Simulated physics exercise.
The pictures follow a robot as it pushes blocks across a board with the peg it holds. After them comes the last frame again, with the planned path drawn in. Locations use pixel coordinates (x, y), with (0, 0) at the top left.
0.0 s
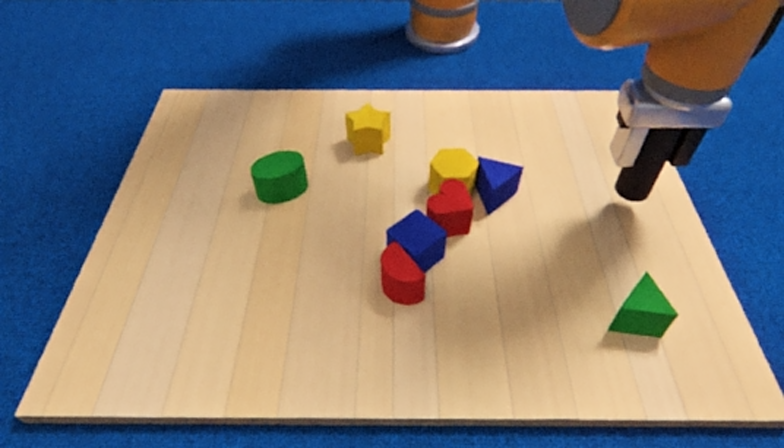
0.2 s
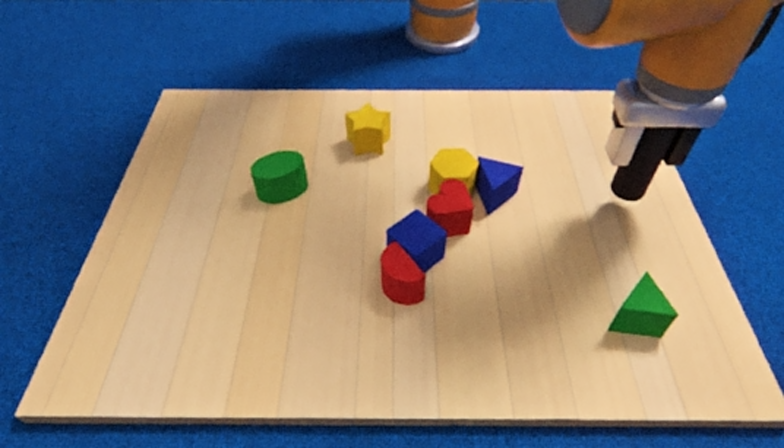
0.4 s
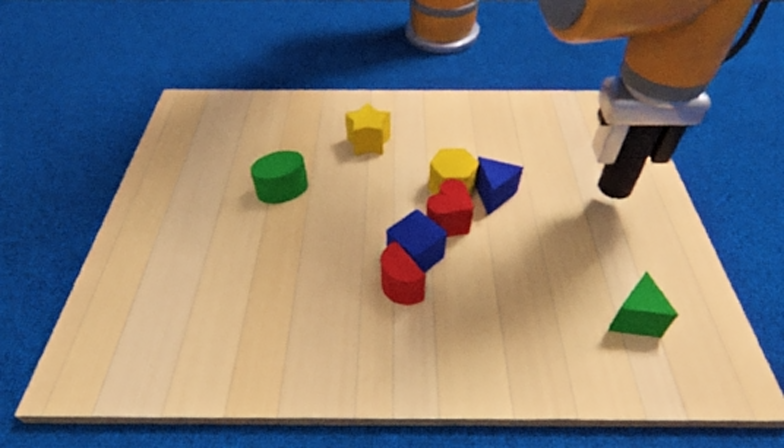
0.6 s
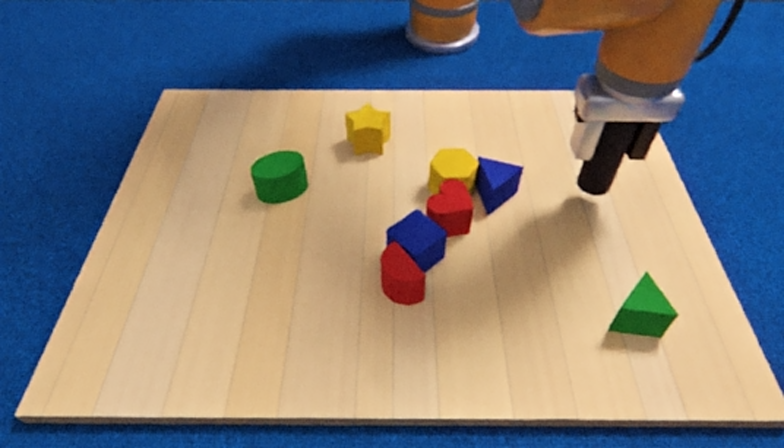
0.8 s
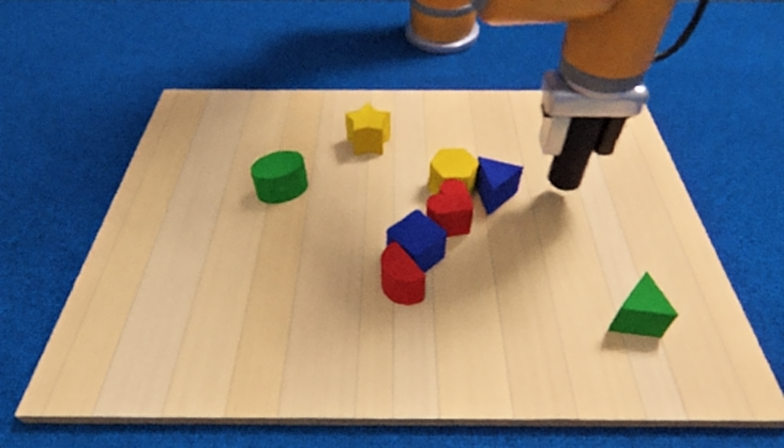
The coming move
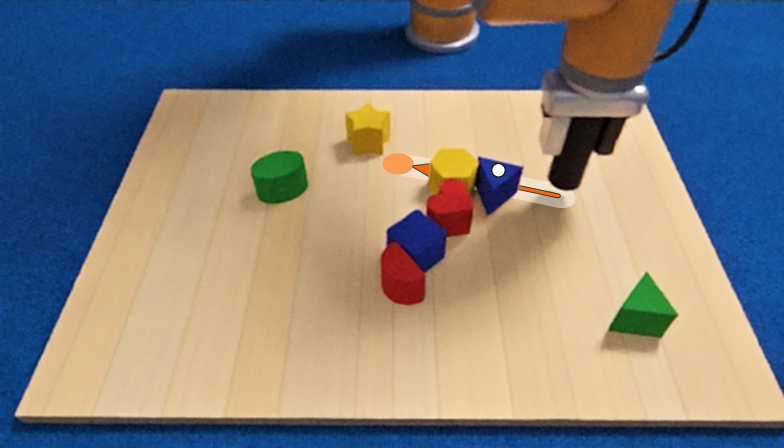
An orange robot arm with a dark peg at its tip reaches in from the upper right over a pale wooden board on a blue surface, seen from above at an angle. A green cylinder and yellow star sit left, a cluster of red, blue and yellow blocks near the middle, and a green triangle lower right. The arm moves left, slowly then faster, while the blocks and view stay still.
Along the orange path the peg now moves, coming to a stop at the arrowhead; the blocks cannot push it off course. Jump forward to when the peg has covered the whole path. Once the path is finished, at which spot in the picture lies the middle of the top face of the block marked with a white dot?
Answer: (369, 154).
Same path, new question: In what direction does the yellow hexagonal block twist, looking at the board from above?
Twists anticlockwise.
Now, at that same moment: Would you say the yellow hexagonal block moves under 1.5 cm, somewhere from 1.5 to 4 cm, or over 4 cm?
Travel: Beyond 4 cm.
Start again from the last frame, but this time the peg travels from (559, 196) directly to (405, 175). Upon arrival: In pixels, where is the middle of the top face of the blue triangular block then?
The centre of its top will be at (366, 157).
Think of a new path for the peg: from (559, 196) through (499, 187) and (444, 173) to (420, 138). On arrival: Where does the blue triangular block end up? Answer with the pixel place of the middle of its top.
About (401, 146).
Path on the board, straight from (559, 196) to (398, 164); the dot is on the blue triangular block.
On the path given first. One third of the way, peg (506, 168); yellow hexagonal block (430, 160), turned 30° anticlockwise; blue triangular block (465, 161).
Two thirds of the way, peg (451, 157); yellow hexagonal block (378, 163), turned 50° anticlockwise; blue triangular block (412, 156).
At the end, peg (398, 147); yellow star in place; yellow hexagonal block (346, 174), turned 90° anticlockwise; blue triangular block (369, 154), turned 50° anticlockwise.
